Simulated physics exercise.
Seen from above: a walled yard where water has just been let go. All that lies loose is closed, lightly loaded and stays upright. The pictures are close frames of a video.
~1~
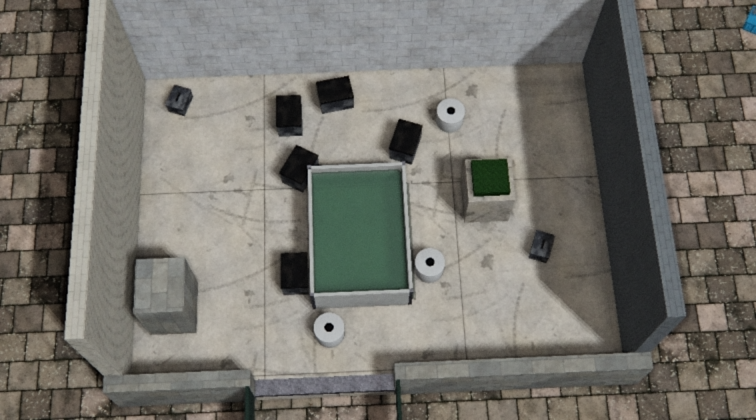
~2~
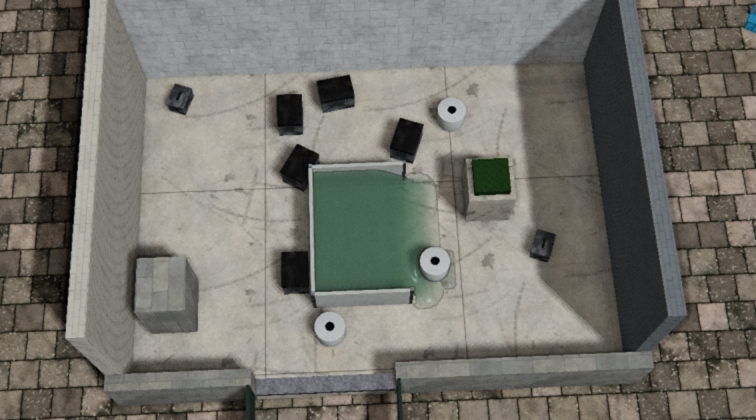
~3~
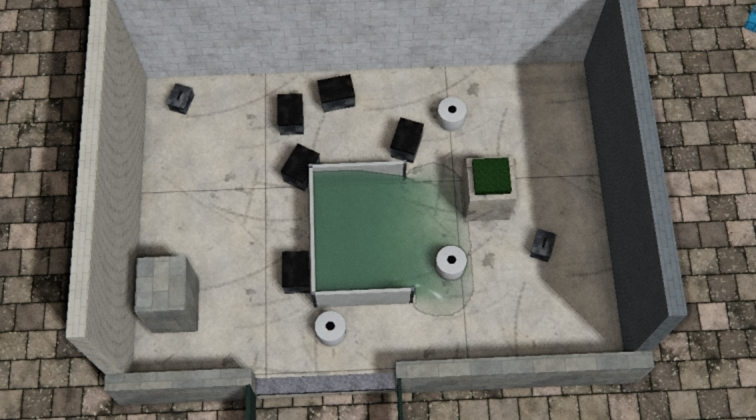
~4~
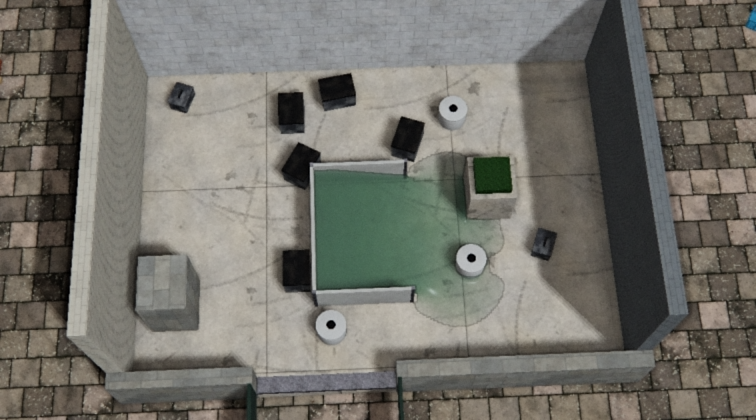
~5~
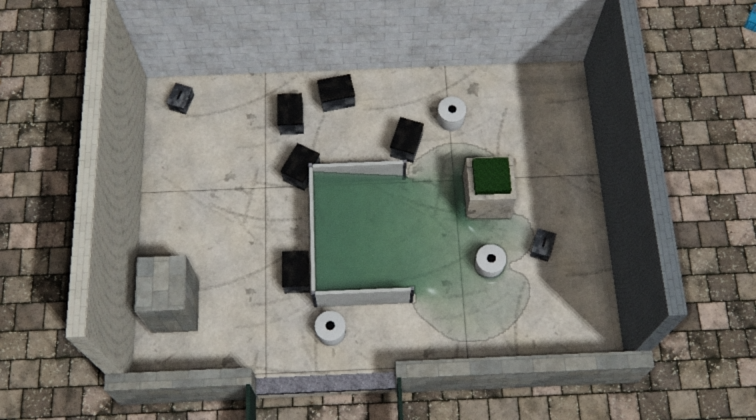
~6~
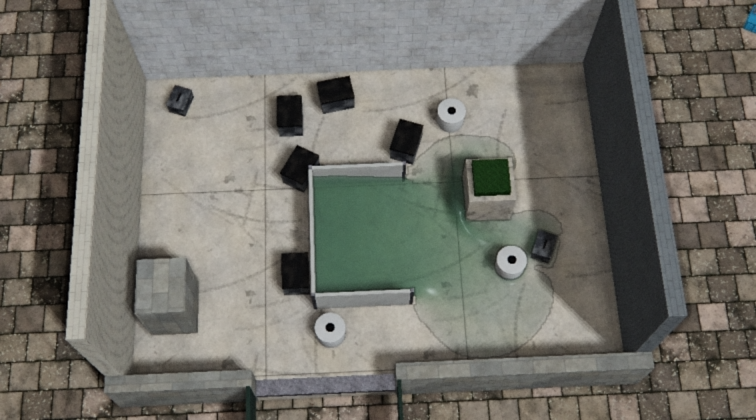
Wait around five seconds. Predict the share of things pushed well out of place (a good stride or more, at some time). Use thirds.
It is less than a third.
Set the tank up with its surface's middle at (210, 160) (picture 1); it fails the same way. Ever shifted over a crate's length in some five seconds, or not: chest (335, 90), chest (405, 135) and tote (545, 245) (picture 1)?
In that order: Yes, that far or more, moved that far.
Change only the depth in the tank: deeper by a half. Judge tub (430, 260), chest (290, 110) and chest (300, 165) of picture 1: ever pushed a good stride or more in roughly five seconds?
As listed: Swept aside, under that, under that.
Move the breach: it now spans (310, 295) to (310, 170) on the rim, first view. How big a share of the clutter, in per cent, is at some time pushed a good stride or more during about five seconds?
I make it 40 per cent.
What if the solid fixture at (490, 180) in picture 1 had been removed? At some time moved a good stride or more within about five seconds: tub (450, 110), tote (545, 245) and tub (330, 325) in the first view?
In that order: Under that, that far or more, never so far.
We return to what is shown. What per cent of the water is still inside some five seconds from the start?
Some 100 per cent.
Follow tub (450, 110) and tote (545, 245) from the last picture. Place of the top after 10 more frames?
At about (448, 69) and (611, 291).
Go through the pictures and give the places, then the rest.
The first picture shows a tub at (430, 262), on the bottom; a tote at (543, 244), on the bottom; 0 of 10 have shifted.
The second picture shows a tub at (435, 261) rests on the ground, close to its start; a tote at (544, 243), on the bottom; 1 of 10 have shifted.
The third picture shows a tub at (452, 260), on the bottom, a stride from its start; a tote at (544, 243), on the bottom; 1 of 10 have shifted.
The fourth picture shows a tub at (471, 258) rests on the ground, a stride from its start; a tote at (545, 242), on the bottom; 1 of 10 have shifted.
The fifth picture shows a tub at (491, 258), on the bottom, a stride from its start; a tote at (544, 242), on the bottom; 1 of 10 have shifted.
The sixth picture shows a tub at (512, 260), on the bottom, a stride from its start; a tote at (545, 244), on the bottom; 1 of 10 have shifted.
A moment on, 2 of 10 are well off their spots; 0 afloat.
Next, 3 of 10 are well off their spots; 2 afloat.
Later, 3 of 10 are well off their spots; 2 afloat.
In the end, 3 of 10 are well off their spots, and 3 have been at some point; 1 afloat.
